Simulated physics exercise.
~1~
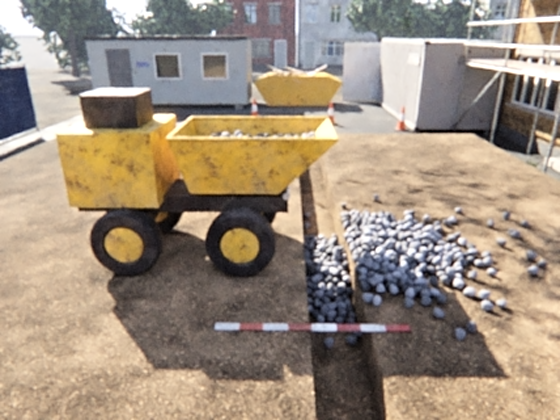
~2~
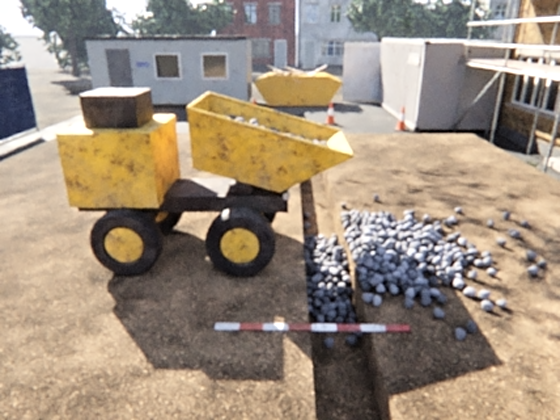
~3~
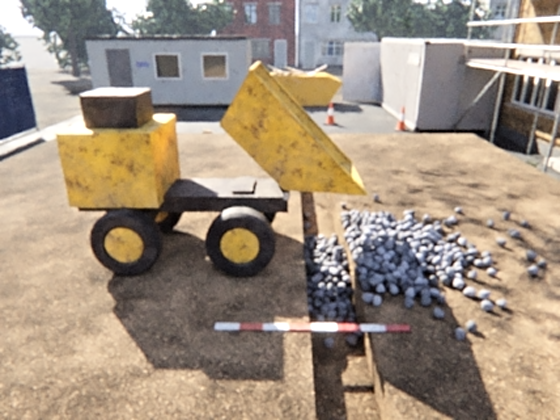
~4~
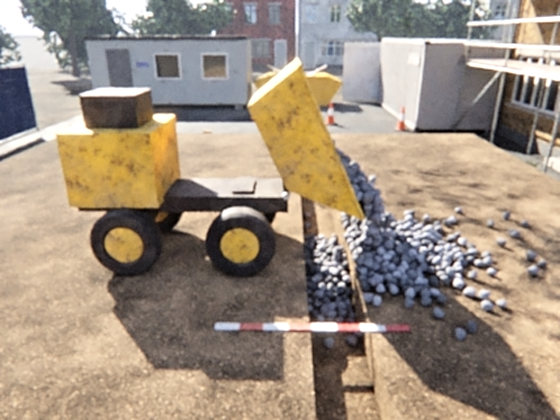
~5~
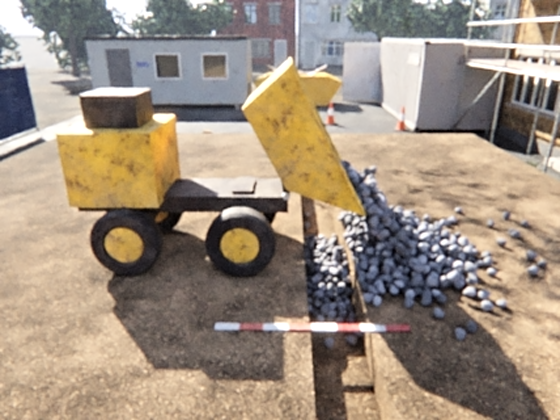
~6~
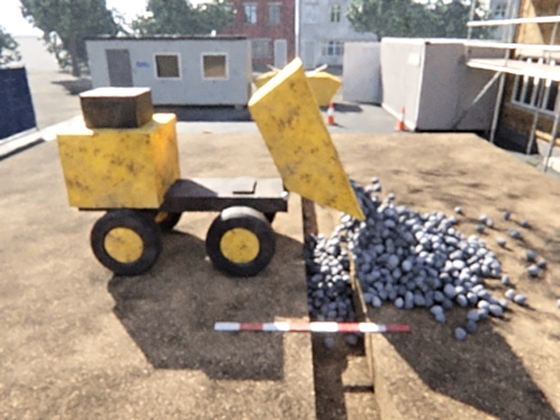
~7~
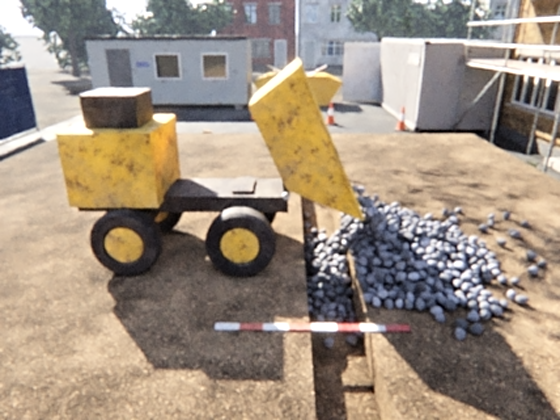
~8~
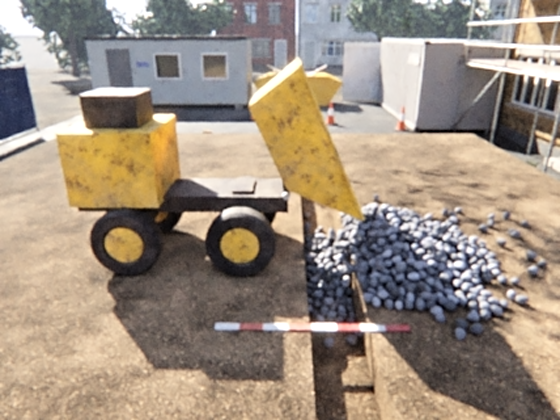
We see a yellow dumper beside a narrow trench with grey stones lying in and beyond it; its skip tips steeply to the right, jerks slightly, and pours out more stones, which mostly join the heap past the trench as the skip stays raised.
